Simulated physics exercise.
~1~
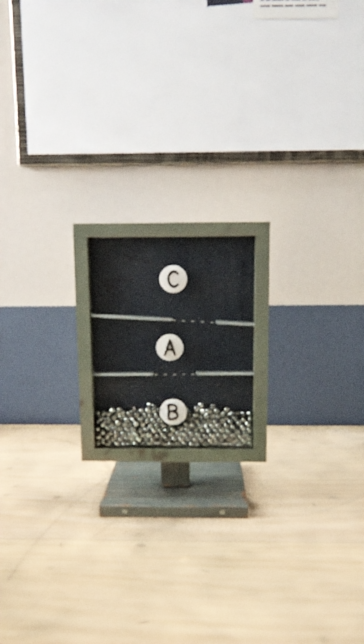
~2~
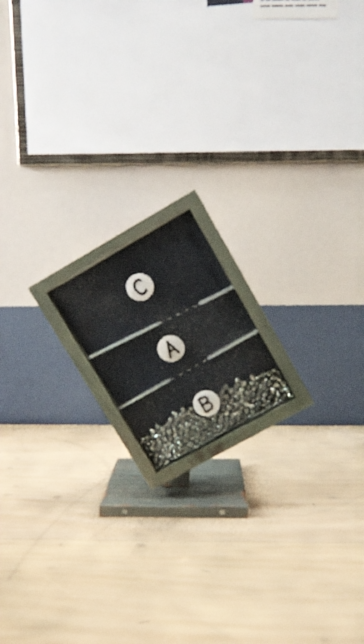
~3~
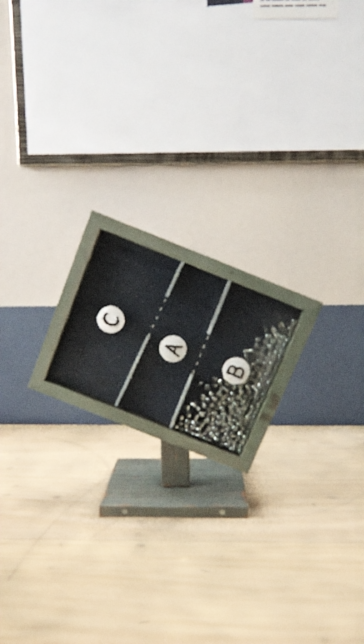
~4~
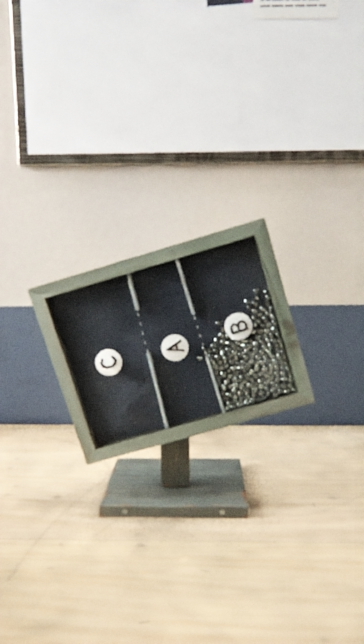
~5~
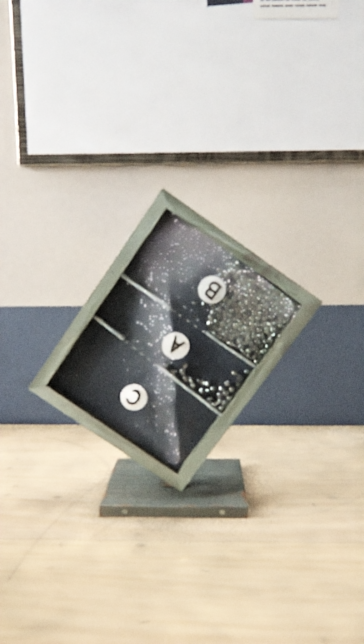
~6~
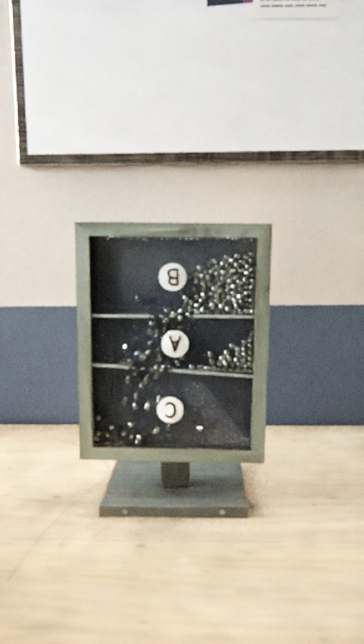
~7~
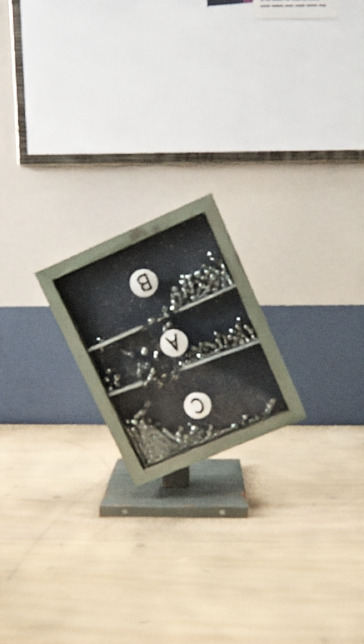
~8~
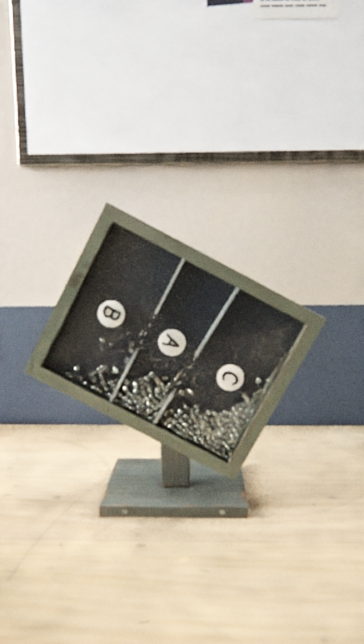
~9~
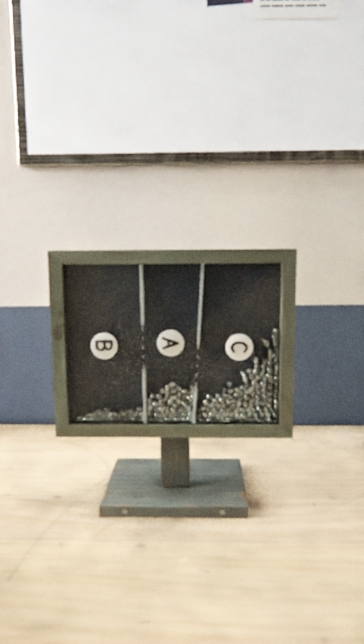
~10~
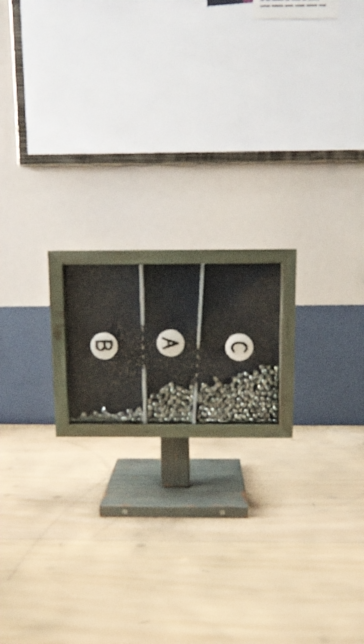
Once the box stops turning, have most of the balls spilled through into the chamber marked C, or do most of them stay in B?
Most of them have spilled through into C. A moderate share rests in A, and only a thin layer is left in B.
